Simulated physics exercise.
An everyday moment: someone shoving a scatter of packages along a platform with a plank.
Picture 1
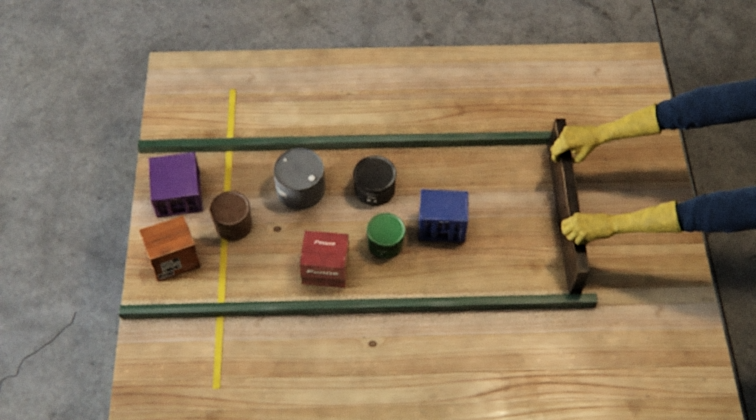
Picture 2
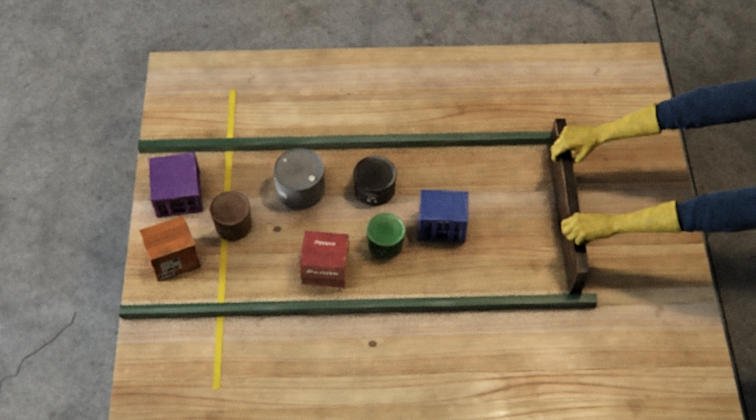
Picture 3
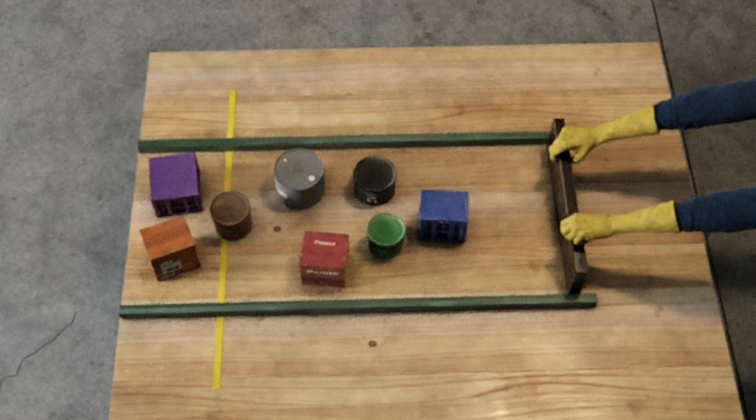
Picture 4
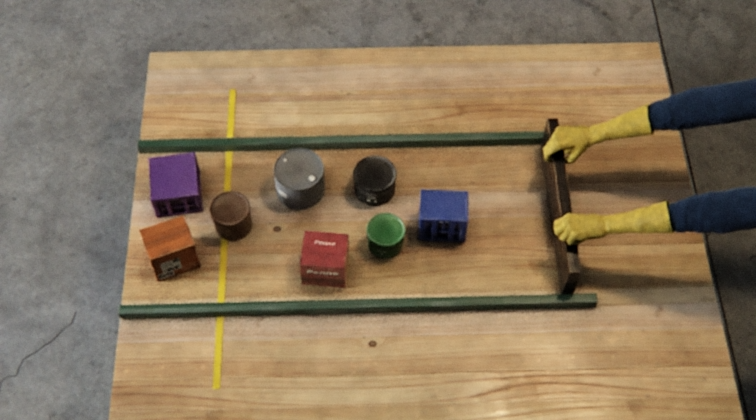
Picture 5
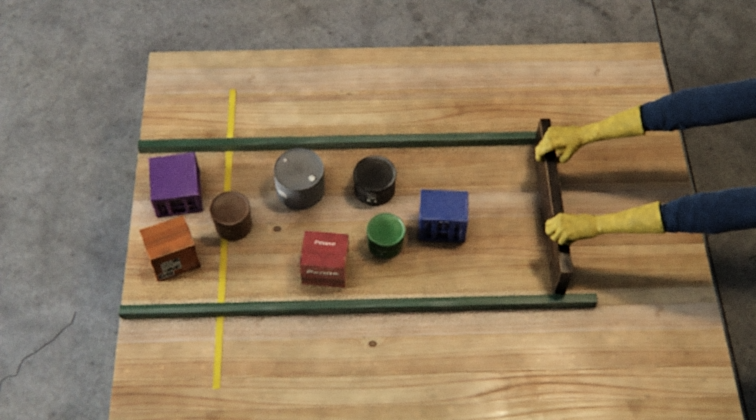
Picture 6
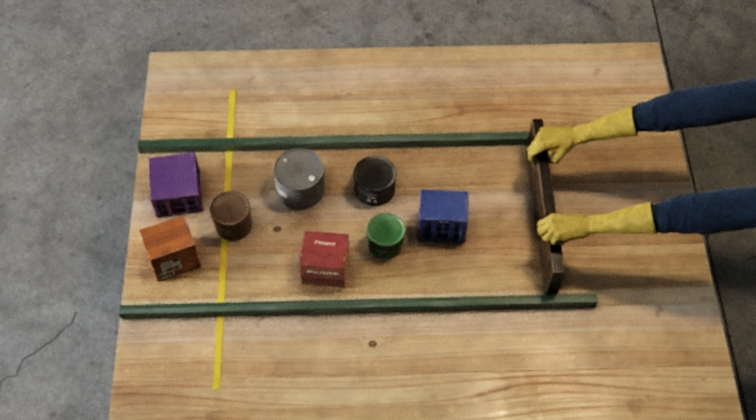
At first, gloved hands hold a dark plank upright at the right end of two green rails, with scattered crates and round containers lying to its left around a yellow tape line. The hands then slide the plank slightly left, while the containers stay still and a gap remains before the blue crate.
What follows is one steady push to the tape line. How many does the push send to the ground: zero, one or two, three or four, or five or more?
The number that fall off is one or two.
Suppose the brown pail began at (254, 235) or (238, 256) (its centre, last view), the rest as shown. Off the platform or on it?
Place by place, it tumbles off; remains up.
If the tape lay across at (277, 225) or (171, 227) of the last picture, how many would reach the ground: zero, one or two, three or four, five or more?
The falls would be not one; more than four.
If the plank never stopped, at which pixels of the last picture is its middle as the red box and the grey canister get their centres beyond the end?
Its middle is around (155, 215) and around (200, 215).
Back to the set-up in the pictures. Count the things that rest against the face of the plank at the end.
That makes 3.
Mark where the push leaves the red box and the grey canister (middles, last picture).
About (198, 270), and the other about (160, 170).
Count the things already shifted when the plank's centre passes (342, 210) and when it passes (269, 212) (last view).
The counts are 5 and 8.
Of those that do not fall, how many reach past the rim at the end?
That would be 0.
Soon after, none off yet; purple crate at rest near (176, 185); orange parcel at rest near (171, 249); brown pail at rest near (232, 216).
By the end, the number that fall off is one or two; fallen, orange parcel and purple crate.
